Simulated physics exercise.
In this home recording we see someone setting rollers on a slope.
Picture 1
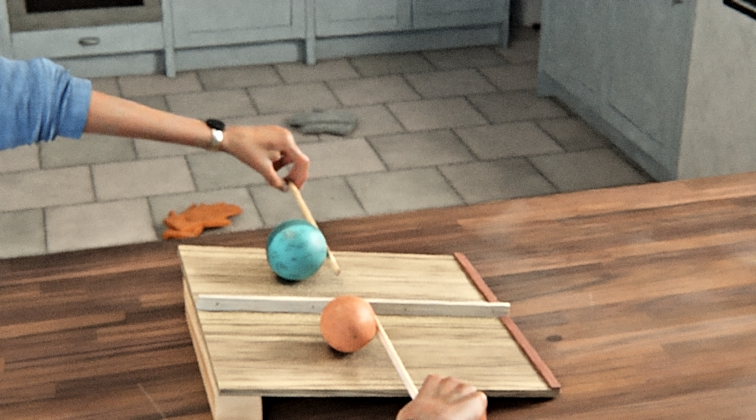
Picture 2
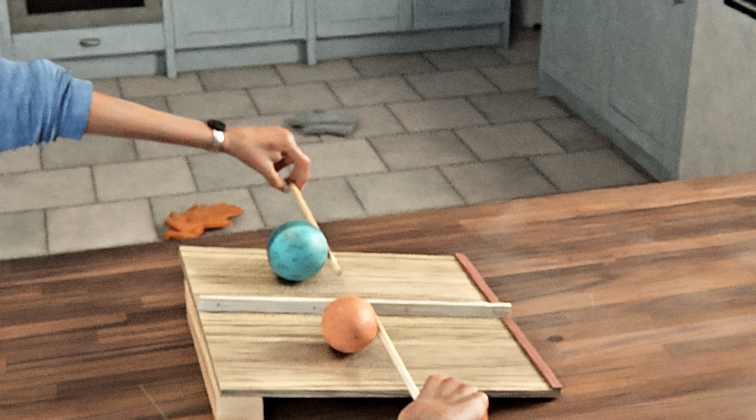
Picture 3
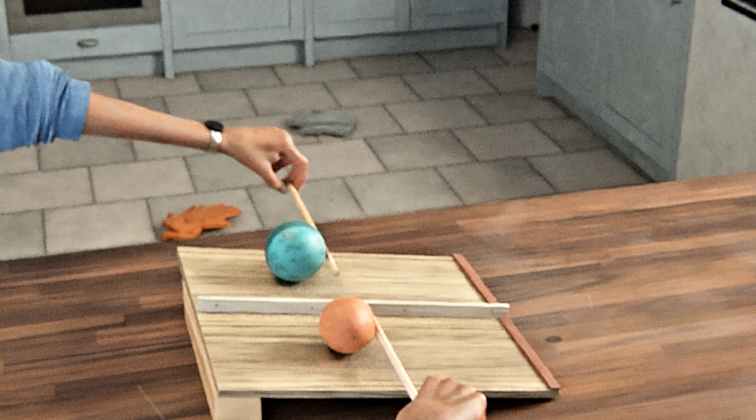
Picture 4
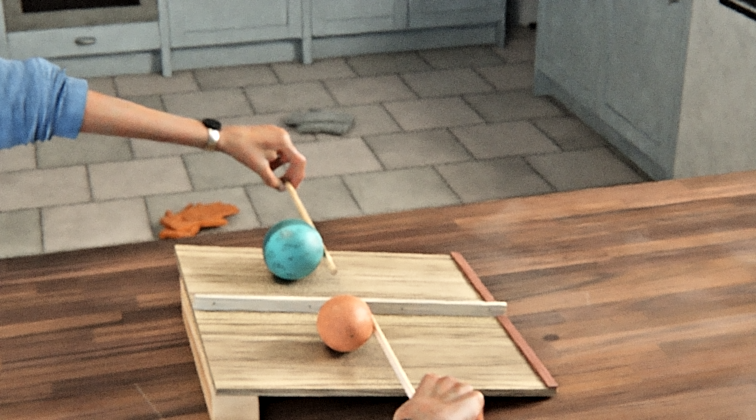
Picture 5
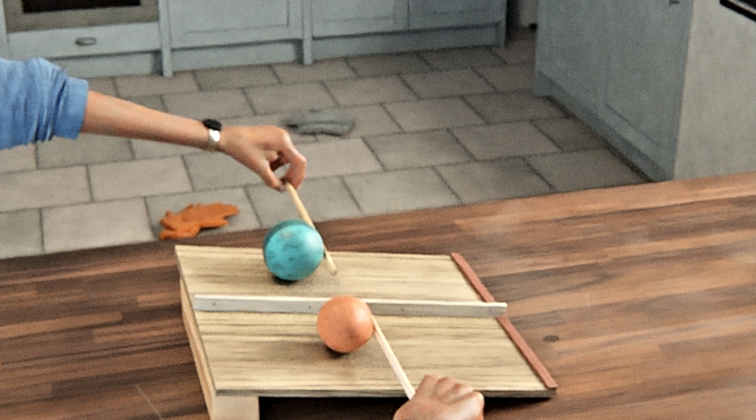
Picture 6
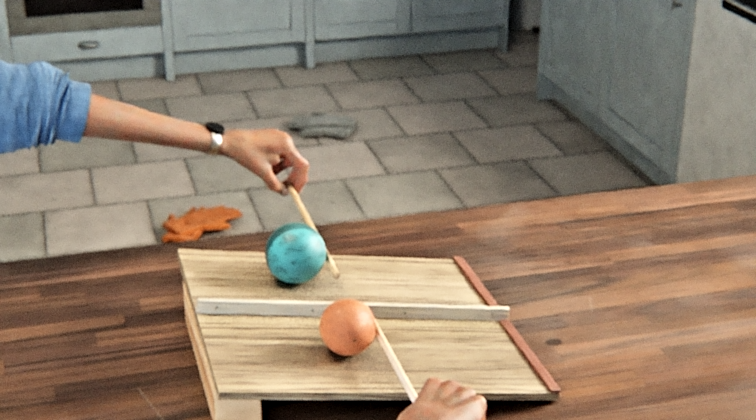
Nothing moves except the view itself, which shakes very slightly, looking down from above at a wooden counter in a kitchen with blue-grey cupboards and a tiled floor. A turquoise ball and an orange ball sit either side of a pale divider on a sloping board with a reddish strip along its right edge. Two hands, one blue-sleeved, keep thin sticks against the motionless balls throughout.
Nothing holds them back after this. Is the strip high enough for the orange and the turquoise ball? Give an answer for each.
Note - orange drops off the end; turquoise ball drops off the end.
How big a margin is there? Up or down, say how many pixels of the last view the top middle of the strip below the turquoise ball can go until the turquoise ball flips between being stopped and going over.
Move it 8 pixels upward and it flips.
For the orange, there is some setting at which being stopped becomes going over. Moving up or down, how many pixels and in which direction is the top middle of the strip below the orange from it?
Shift: 8 px, direction up.
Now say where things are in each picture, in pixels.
The first frame shows held back by the sticks; orange (348, 324); turquoise ball (296, 250); board (359, 310).
The second frame shows held back by the sticks; turquoise ball (297, 250); board (360, 311).
The third frame shows held back by the sticks; orange (347, 325); board (358, 312).
The fourth frame shows held back by the sticks; turquoise ball (293, 249); board (355, 310).
The fifth frame shows held back by the sticks; orange (345, 324); board (356, 311).
The sixth frame shows held back by the sticks; orange (347, 328); turquoise ball (296, 253); board (358, 314).
Then, 0.66 s on from there, orange rolling on the board near (509, 332); turquoise ball rolling on the board near (444, 260).
Then, 1.14 s on from there, orange off the board near (717, 316); turquoise ball off the board near (647, 250).
In the end, the orange runs past the strip; the turquoise ball runs past the strip.
